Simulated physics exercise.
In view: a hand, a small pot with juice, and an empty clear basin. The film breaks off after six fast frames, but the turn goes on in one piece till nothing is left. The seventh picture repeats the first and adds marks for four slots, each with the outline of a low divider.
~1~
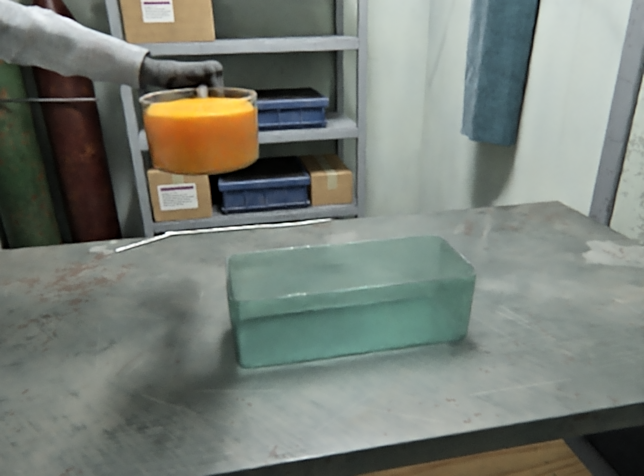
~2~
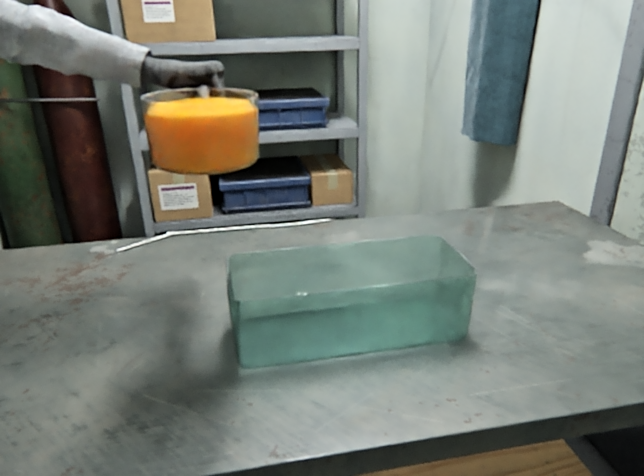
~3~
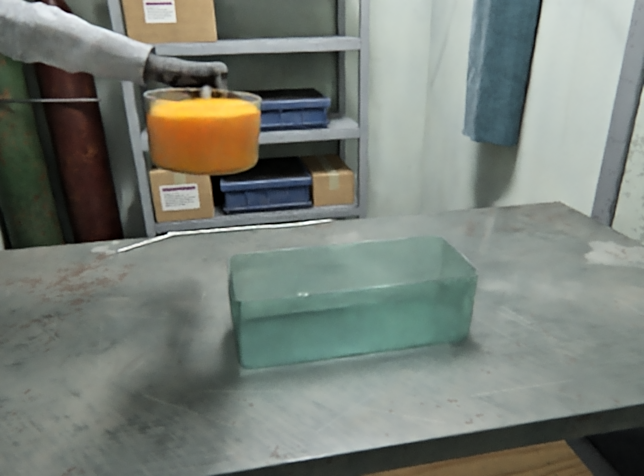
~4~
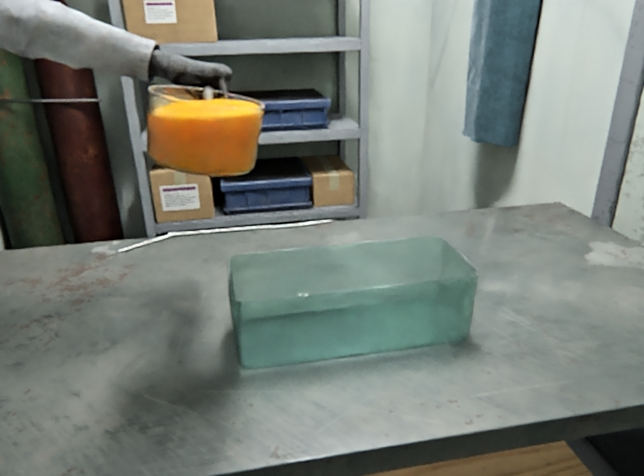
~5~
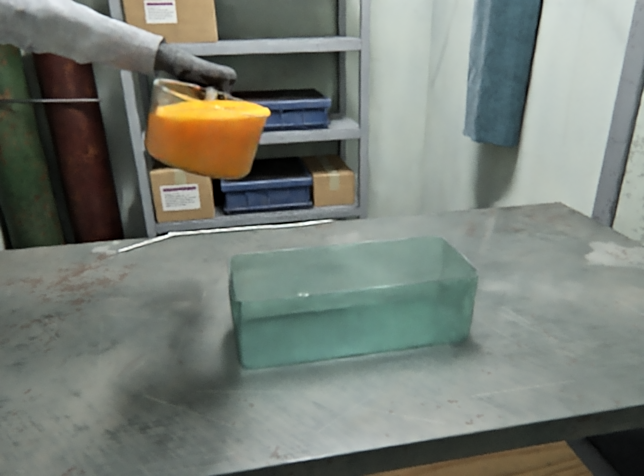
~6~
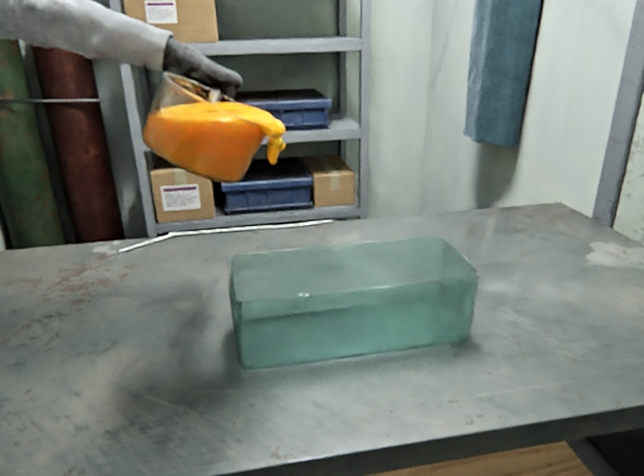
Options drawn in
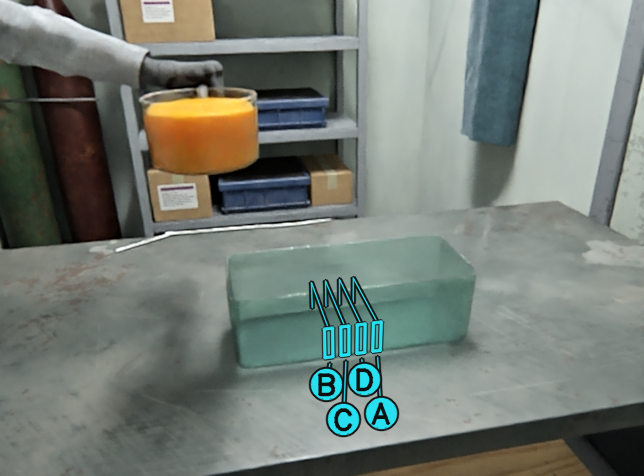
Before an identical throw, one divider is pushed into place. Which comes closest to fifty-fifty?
Position C.
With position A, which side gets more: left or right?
The left side.
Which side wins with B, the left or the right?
The right side.
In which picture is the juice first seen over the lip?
Picture 5.
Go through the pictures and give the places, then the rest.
Upright, lip at (254, 93); basin from (237, 366) to (465, 336); nothing has left yet, in the first picture.
Upright, lip at (255, 94); nothing has left yet, in the second picture.
Tipped about 5°, lip at (259, 98); nothing has left yet, in the third picture.
Tipped about 11°, lip at (262, 104); nothing has left yet, in the fourth picture.
Tipped about 19°, lip at (265, 113); juice is over the lip, down to (265, 113), in the fifth picture.
Tipped about 29°, lip at (268, 123); juice is over the lip, down to (272, 159), in the sixth picture.
On the marked copy, A at (377, 357); B at (329, 363); C at (345, 361); D at (361, 359).
If A is chosen, about 94 % ends left of the wall and 4 % right of it.
If B is chosen, about 30 % ends left of the wall and 68 % right of it.
If C is chosen, about 50 % ends left of the wall and 49 % right of it.
If D is chosen, about 80 % ends left of the wall and 17 % right of it.
